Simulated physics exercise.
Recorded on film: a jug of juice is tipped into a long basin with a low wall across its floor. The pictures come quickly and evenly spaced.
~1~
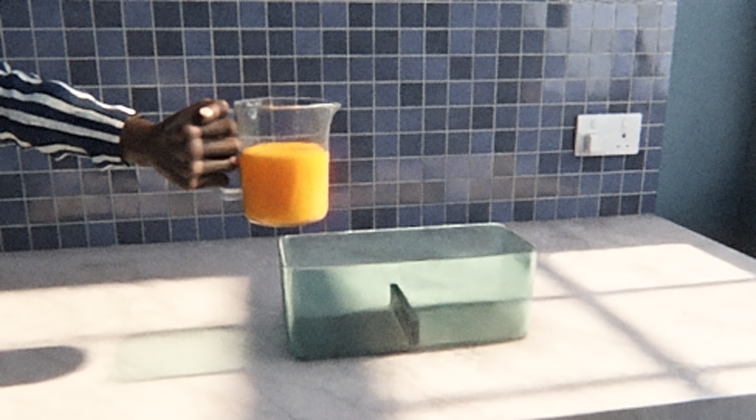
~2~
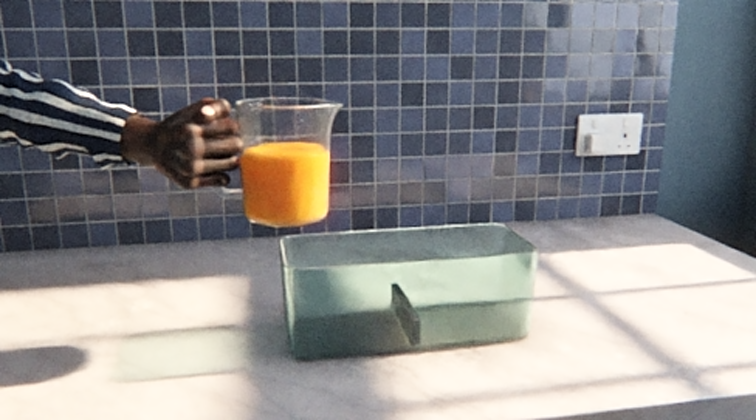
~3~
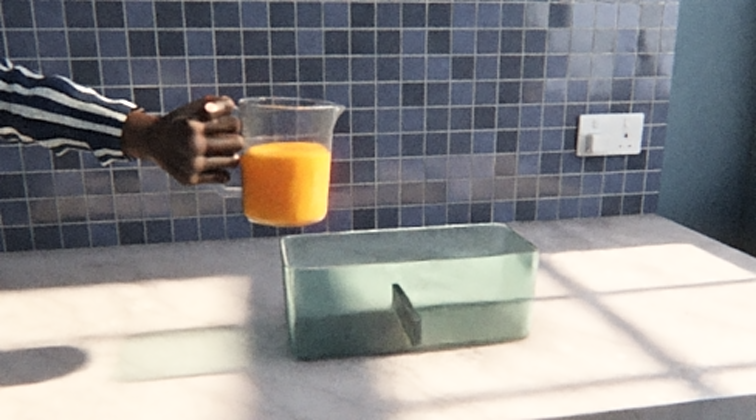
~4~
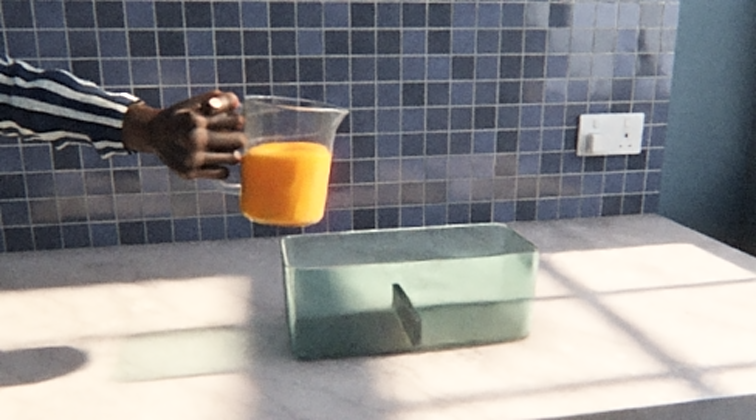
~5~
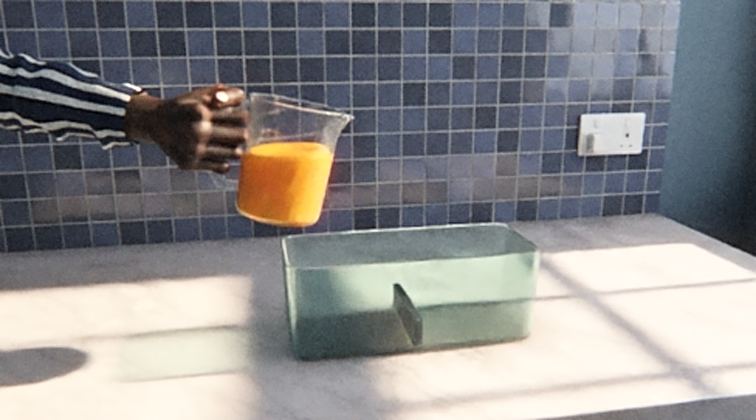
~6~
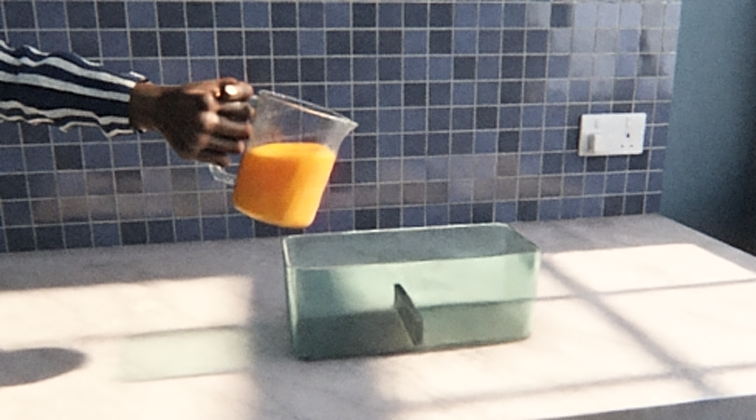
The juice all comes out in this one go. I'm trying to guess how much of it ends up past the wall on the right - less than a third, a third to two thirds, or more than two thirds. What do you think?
The share right of the wall is left smaller than one third.
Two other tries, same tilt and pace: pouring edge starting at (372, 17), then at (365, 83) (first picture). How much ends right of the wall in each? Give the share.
In order: Close to 85 and 70 percent.
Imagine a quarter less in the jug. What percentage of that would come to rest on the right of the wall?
That share would be some 5 parts in a hundred.
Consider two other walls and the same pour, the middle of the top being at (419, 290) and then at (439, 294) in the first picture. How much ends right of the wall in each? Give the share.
In order, near 5 and 5 in a hundred.
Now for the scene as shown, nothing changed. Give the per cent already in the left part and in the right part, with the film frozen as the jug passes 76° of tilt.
Left side 0 in a hundred, right side 0 in a hundred.
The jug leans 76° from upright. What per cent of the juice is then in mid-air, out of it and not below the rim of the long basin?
That works out near 10 percent.
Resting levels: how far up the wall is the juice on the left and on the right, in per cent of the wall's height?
I'd put the left at about 70 and the right at about 20.
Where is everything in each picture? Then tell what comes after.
The first frame shows tilt 0°; pouring edge (340, 103); surface from (241, 150) to (324, 148); the long basin's rim runs from (281, 254) to (520, 238); the wall's top is at (404, 301).
The second frame shows tilt 1°; pouring edge (342, 104); surface from (242, 150) to (325, 147).
The third frame shows tilt 3°; pouring edge (345, 106); surface from (243, 151) to (327, 148).
The fourth frame shows tilt 7°; pouring edge (349, 110); surface from (245, 151) to (328, 148).
The fifth frame shows tilt 12°; pouring edge (353, 116); surface from (245, 152) to (330, 148).
The sixth frame shows tilt 19°; pouring edge (358, 124); surface from (244, 153) to (332, 149).
A moment on, the jug is tipped on its side and 89 per cent is still to pour, 1 is left of the wall and 0 right of it.
Next, the jug is tipped right over and 22 per cent is still to pour, 53 is left of the wall and 15 right of it.
Then the jug is tipped right over and 0 per cent is still to pour, 80 is left of the wall and 17 right of it.
Later the jug is tipped right over and 0 per cent is still to pour, 79 is left of the wall and 19 right of it.
At rest 79 per cent lies left of the wall, 19 right of it and 2 outside.
